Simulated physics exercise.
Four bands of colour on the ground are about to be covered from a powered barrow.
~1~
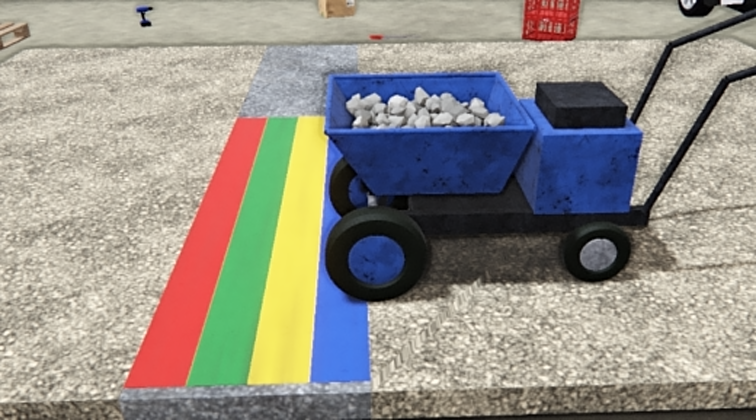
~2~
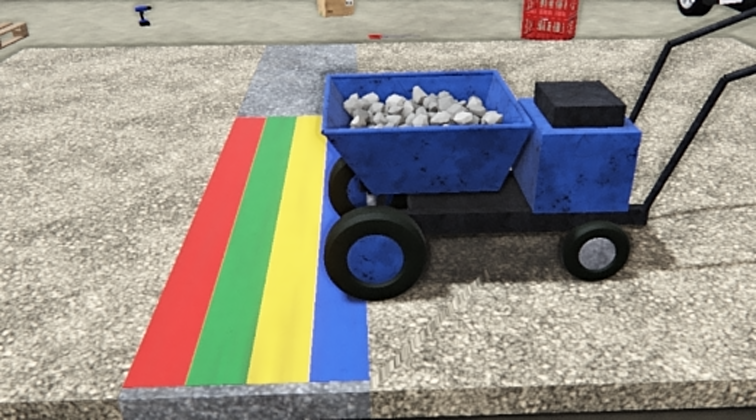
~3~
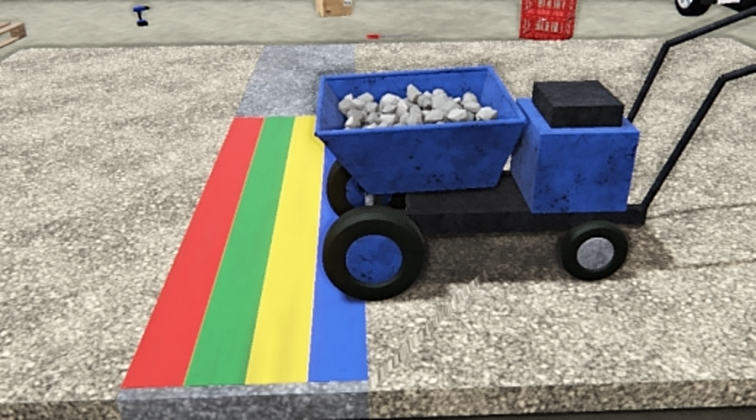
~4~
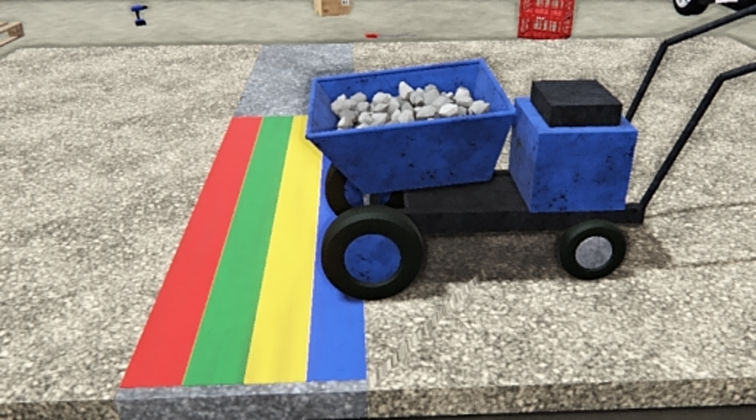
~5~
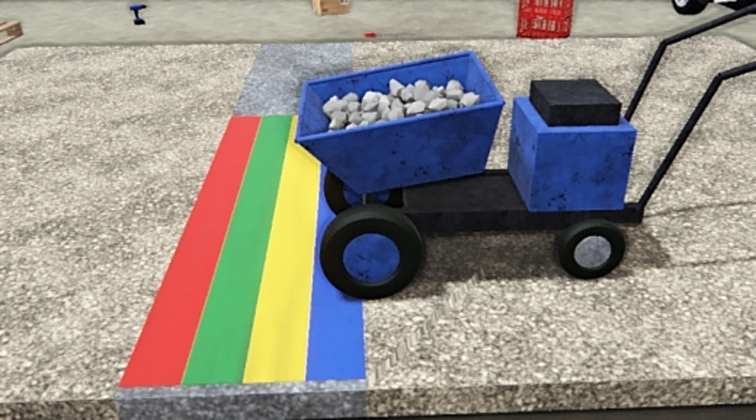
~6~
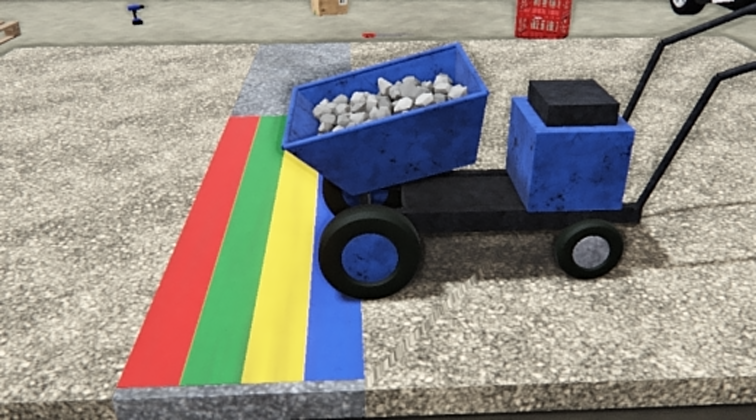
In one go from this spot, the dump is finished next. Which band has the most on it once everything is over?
Red.
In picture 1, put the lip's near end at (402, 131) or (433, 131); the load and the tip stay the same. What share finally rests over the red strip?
Roughly 20 per cent, and 10 per cent.
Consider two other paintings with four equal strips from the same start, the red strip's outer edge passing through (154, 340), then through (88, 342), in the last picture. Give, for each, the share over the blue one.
About 0 % and 0 %.
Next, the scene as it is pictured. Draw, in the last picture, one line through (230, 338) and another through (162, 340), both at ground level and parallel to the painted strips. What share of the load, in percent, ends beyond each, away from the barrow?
Roughly 80 per cent, and 40 per cent.
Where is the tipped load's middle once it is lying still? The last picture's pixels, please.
(193, 253).
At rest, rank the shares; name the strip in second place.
Rank 2: Green.
Just after the last frame, skip tipped steeply; every one in the skip.
A moment on, skip tipped right over; the larger part in the skip; about a tenth over the green strip; about a tenth over the red strip; just a few falling.
Further on, skip tipped right over; roughly a quarter in the skip; roughly a quarter over the green strip; roughly a third over the red strip; roughly a quarter off the paint.
When it is over, skip tipped right over; roughly a quarter in the skip; not one over the blue strip; not one over the yellow strip; roughly a quarter over the green strip; roughly a third over the red strip; roughly a quarter off the paint.
